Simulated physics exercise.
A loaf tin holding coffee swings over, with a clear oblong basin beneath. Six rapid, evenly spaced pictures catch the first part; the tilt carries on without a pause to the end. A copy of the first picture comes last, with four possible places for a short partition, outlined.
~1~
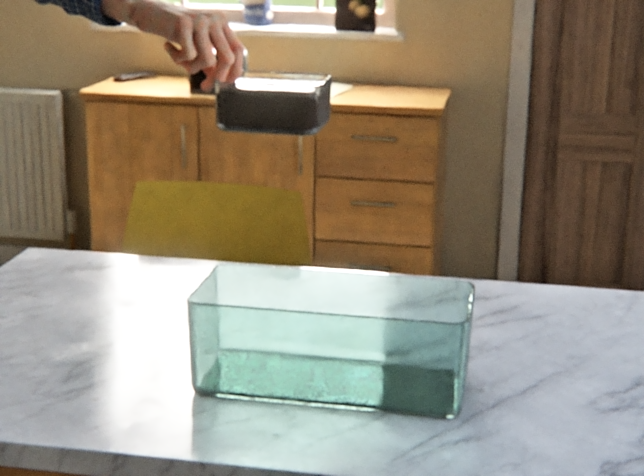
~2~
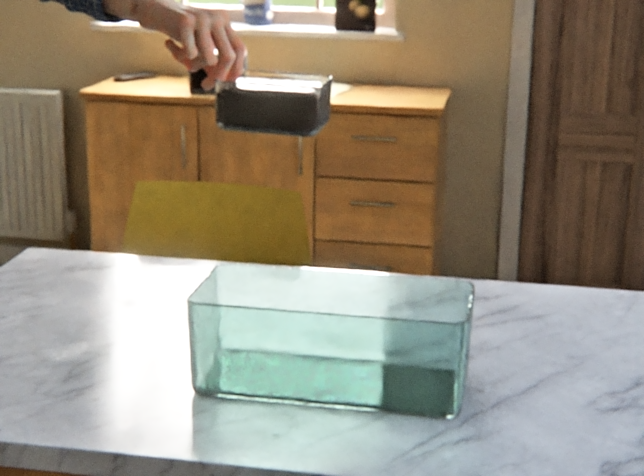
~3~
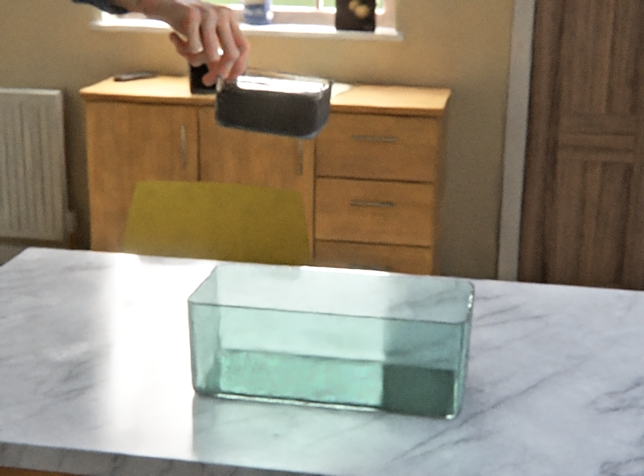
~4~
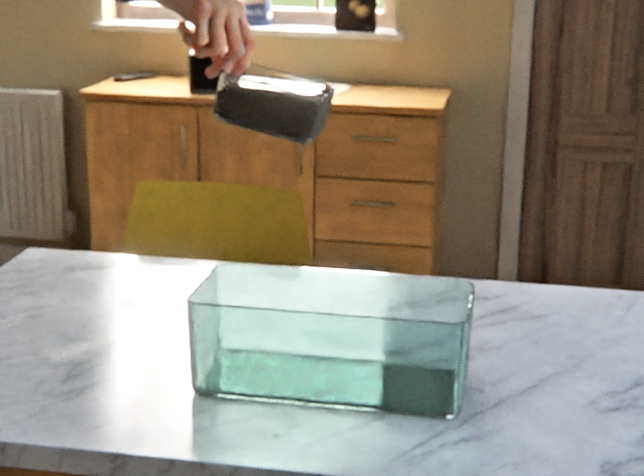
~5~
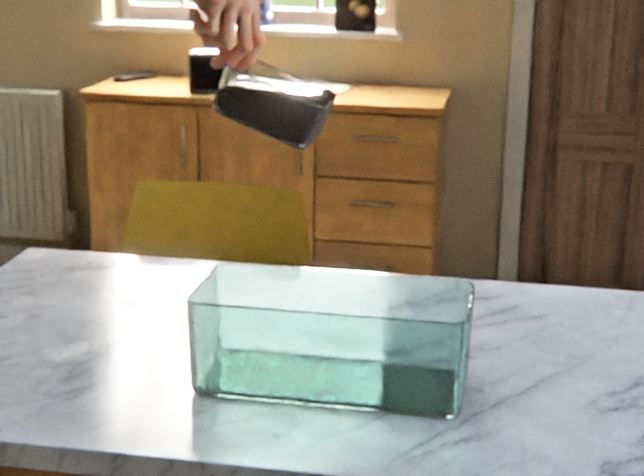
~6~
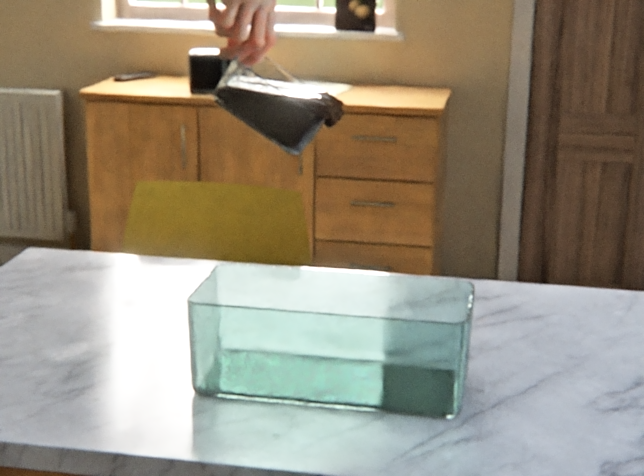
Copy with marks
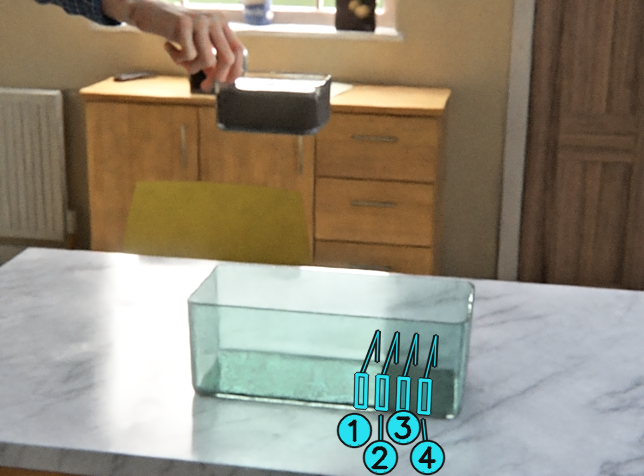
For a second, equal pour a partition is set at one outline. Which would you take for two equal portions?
The answer is position 2.
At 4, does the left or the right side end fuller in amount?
The left one.
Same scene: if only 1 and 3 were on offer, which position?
That is position 1.
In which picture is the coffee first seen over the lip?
In picture 5.
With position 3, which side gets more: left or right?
More ends on the left.
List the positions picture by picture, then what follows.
Upright, lip at (324, 80); basin from (192, 391) to (462, 415); nothing has left yet.
Upright, lip at (325, 81); nothing has left yet.
Tipped about 6°, lip at (326, 85); nothing has left yet.
Tipped about 12°, lip at (328, 92); nothing has left yet.
Tipped about 21°, lip at (329, 101); coffee is over the lip, down to (329, 101).
Tipped about 32°, lip at (328, 111); coffee is over the lip, down to (335, 121).
On the marked copy, 1 at (359, 413); 2 at (380, 415); 3 at (401, 417); 4 at (423, 419).
If 1 is chosen, about 28 % ends left of the wall and 67 % right of it; 4 % is lost outside.
If 2 is chosen, about 51 % ends left of the wall and 45 % right of it; 4 % is lost outside.
If 3 is chosen, about 82 % ends left of the wall and 14 % right of it; 4 % is lost outside.
If 4 is chosen, about 88 % ends left of the wall and 8 % right of it; 4 % is lost outside.
